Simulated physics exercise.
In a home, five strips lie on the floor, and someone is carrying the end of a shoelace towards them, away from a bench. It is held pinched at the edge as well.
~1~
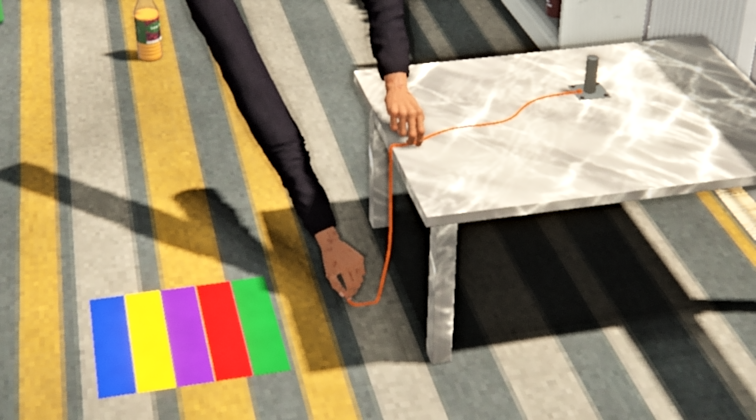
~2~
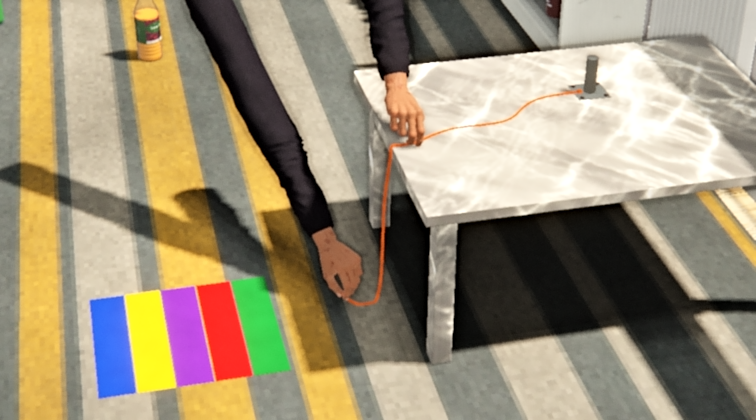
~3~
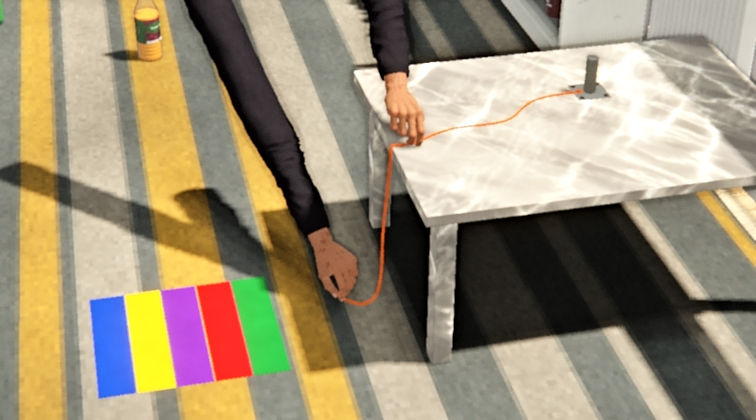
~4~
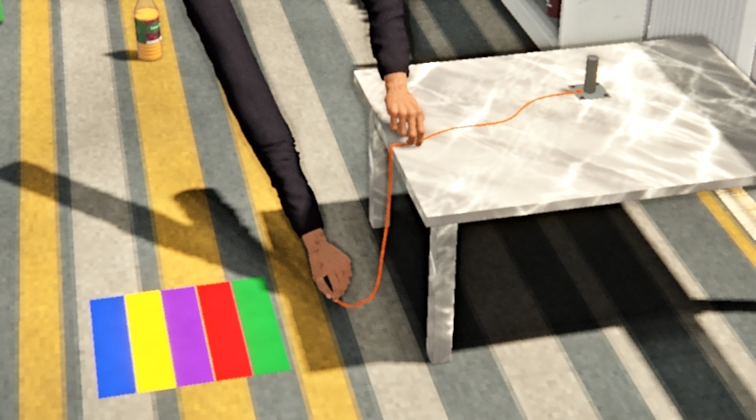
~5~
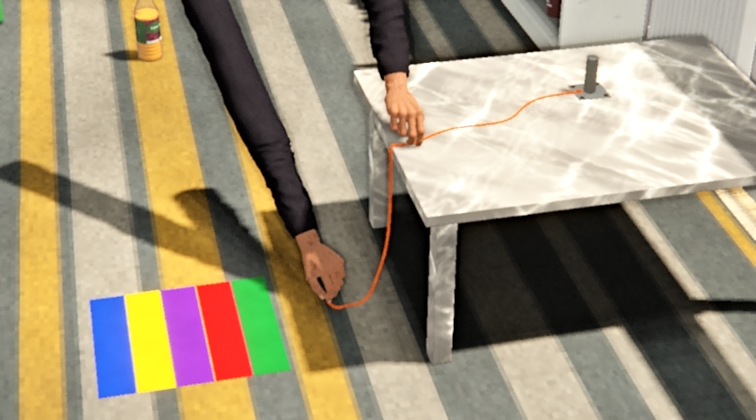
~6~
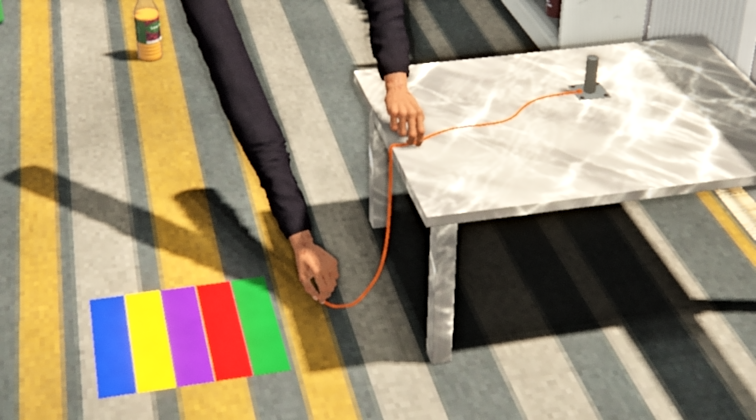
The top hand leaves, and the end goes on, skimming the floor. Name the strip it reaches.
The red strip.
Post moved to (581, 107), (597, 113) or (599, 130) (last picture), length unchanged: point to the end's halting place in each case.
It works out at around (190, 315), (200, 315) and (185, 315) for the three tries.
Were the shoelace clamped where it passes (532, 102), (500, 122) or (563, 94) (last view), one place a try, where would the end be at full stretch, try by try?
The three spots are (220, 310), (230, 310) and (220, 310), in that order.
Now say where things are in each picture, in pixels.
End (346, 295); green (268, 355); red (230, 360); purple (193, 366); yellow (154, 371); blue (115, 377), in the first frame.
End (344, 295); shoelace through (551, 96) (507, 120) (439, 133) (389, 166) (383, 226) (380, 286), in the second frame.
End (339, 296), in the third frame.
End (333, 297); shoelace through (551, 96) (507, 120) (439, 133) (391, 166) (387, 225) (377, 286), in the fourth frame.
End (326, 298), in the fifth frame.
End (320, 299); shoelace through (551, 96) (507, 120) (439, 133) (391, 166) (388, 225) (371, 285), in the sixth frame.
Soon after, end near (284, 303); short of the strips.
After that, end near (243, 309); over green.
At the stop, end near (220, 312); over red. It halts on the red strip.
